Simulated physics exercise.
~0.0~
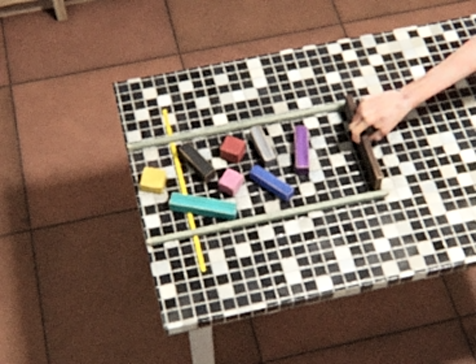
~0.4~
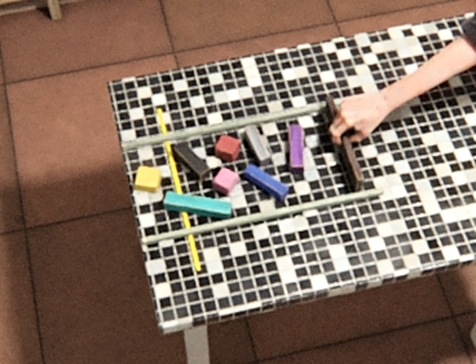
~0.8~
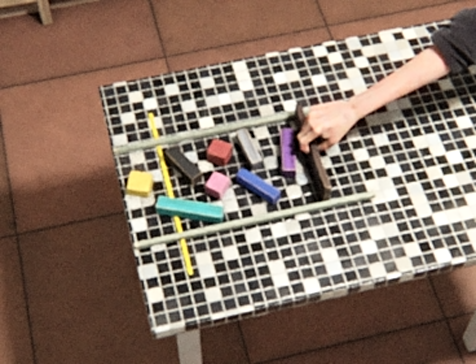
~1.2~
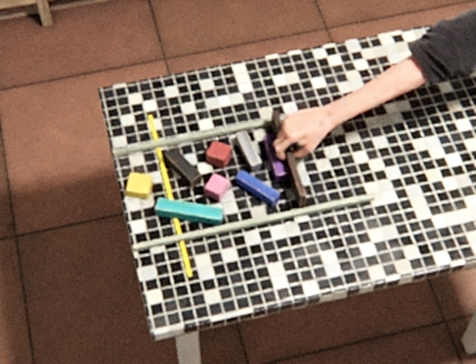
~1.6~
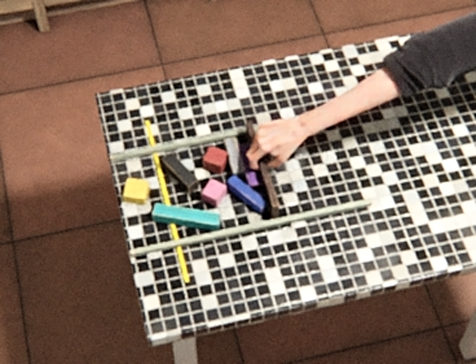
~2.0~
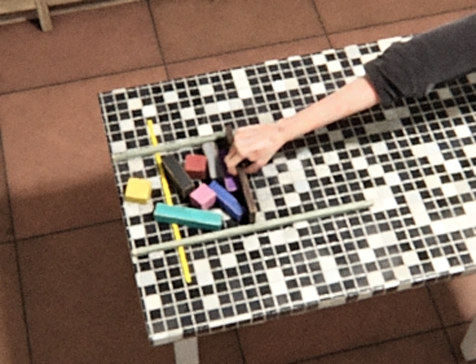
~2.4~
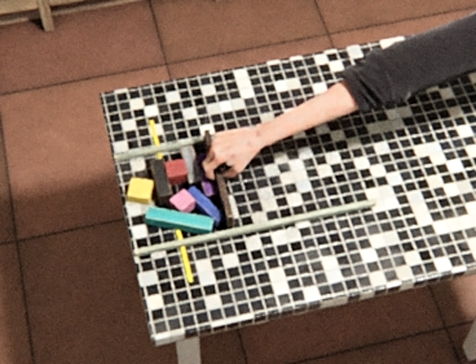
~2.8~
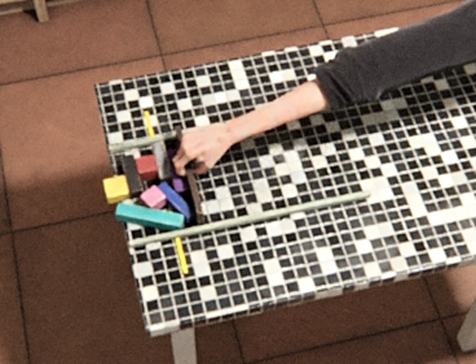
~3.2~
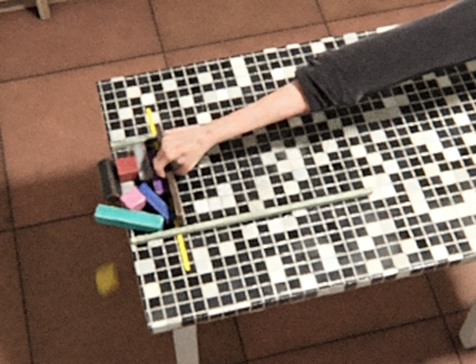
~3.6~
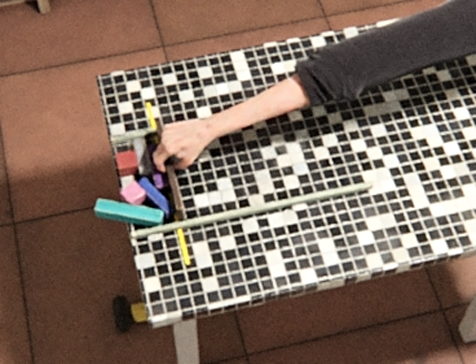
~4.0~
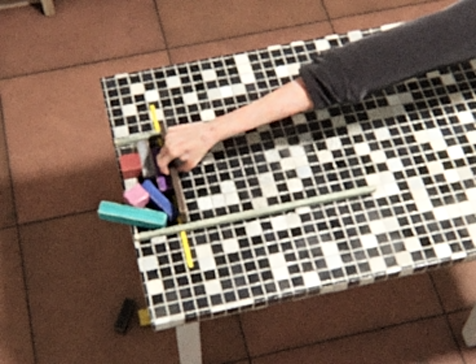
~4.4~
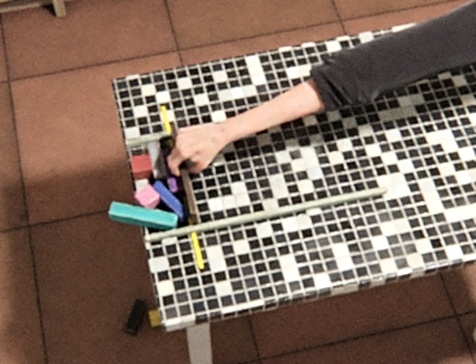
A hand slid a dark board leftward along a channel on a tiled table, bunching up colorful blocks and sticks until the yellow block and then the black stick dropped off the end, while the rest, including an overhanging turquoise stick, stayed up.
